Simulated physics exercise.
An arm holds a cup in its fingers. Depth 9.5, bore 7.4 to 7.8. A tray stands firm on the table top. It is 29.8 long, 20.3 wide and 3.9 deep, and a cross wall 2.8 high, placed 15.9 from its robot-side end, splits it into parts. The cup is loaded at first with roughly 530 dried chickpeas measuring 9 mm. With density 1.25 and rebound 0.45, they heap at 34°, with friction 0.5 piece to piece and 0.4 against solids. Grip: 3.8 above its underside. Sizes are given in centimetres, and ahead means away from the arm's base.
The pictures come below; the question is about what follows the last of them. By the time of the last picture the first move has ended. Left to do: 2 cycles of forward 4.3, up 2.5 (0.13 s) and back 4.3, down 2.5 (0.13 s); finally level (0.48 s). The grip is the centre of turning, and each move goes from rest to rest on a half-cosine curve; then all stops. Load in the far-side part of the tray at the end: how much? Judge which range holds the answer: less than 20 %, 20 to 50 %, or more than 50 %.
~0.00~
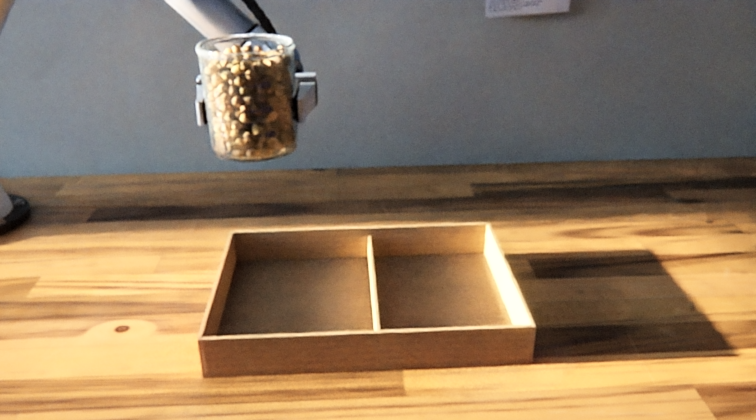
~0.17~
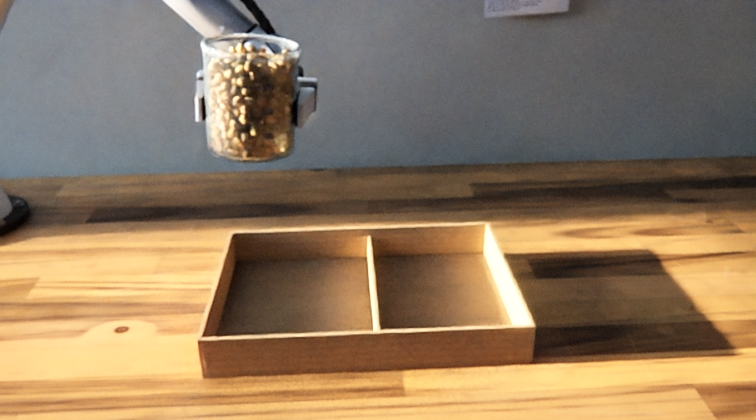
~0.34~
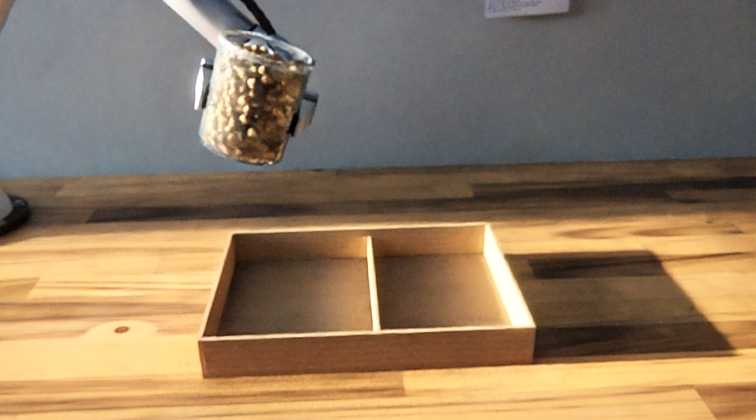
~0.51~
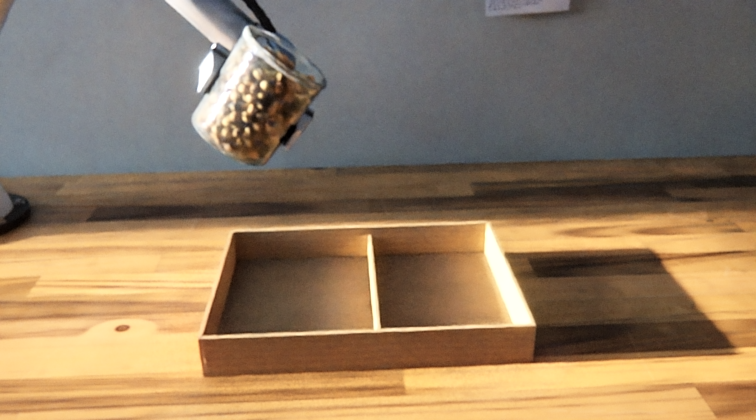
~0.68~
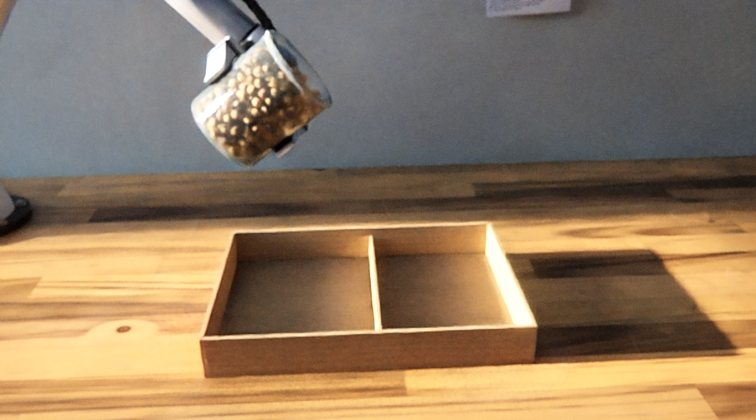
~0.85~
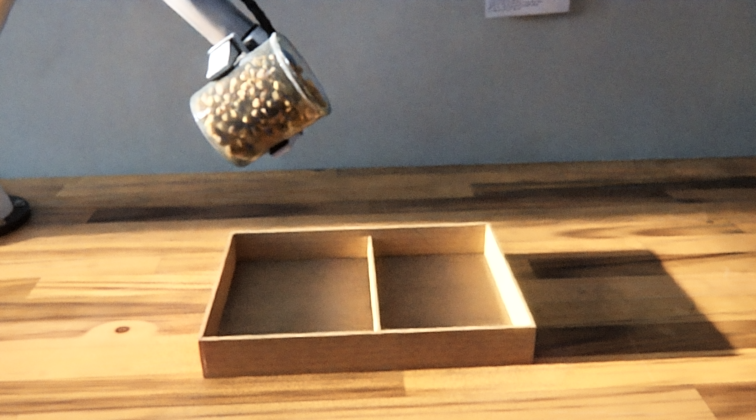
The range is 20 to 50 %.
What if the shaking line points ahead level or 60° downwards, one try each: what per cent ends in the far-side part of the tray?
You'd get about 20 per cent with the first setting and about 0 per cent with the second.
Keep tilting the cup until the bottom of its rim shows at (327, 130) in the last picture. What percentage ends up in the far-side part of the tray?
Estimate: About 60 per cent.
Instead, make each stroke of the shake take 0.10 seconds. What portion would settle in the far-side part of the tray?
I'd expect some 50 per cent.
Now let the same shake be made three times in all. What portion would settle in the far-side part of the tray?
Probably about 35 in a hundred.
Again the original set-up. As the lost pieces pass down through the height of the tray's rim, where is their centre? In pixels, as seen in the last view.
About at (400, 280).
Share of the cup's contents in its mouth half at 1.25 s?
Near 45 in a hundred.
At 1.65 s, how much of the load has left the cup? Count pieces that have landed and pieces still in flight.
Share gone by then: Near 45 %.
After 1.25 s, tilted 57° forward, highest piece 27 above the table; 382 in the cup, 103 in the far-side part, 32 in the robot-side part, 10 in flight or on a rim.
After 1.65 s, tilted 21° forward, highest piece 26 above the table; 293 in the cup, 165 in the far-side part, 64 in the robot-side part, 5 on the table or floor.
After 2.05 s, level, highest piece 26 above the table; 293 in the cup, 165 in the far-side part, 64 in the robot-side part, 5 on the table or floor.
After 3.10 s, level, highest piece 26 above the table; 293 in the cup, 165 in the far-side part, 64 in the robot-side part, 5 on the table or floor.
At rest, 293 in the cup, 165 in the far-side part, 64 in the robot-side part, 5 on the table or floor. That is 31 % in the far-side part of the tray.
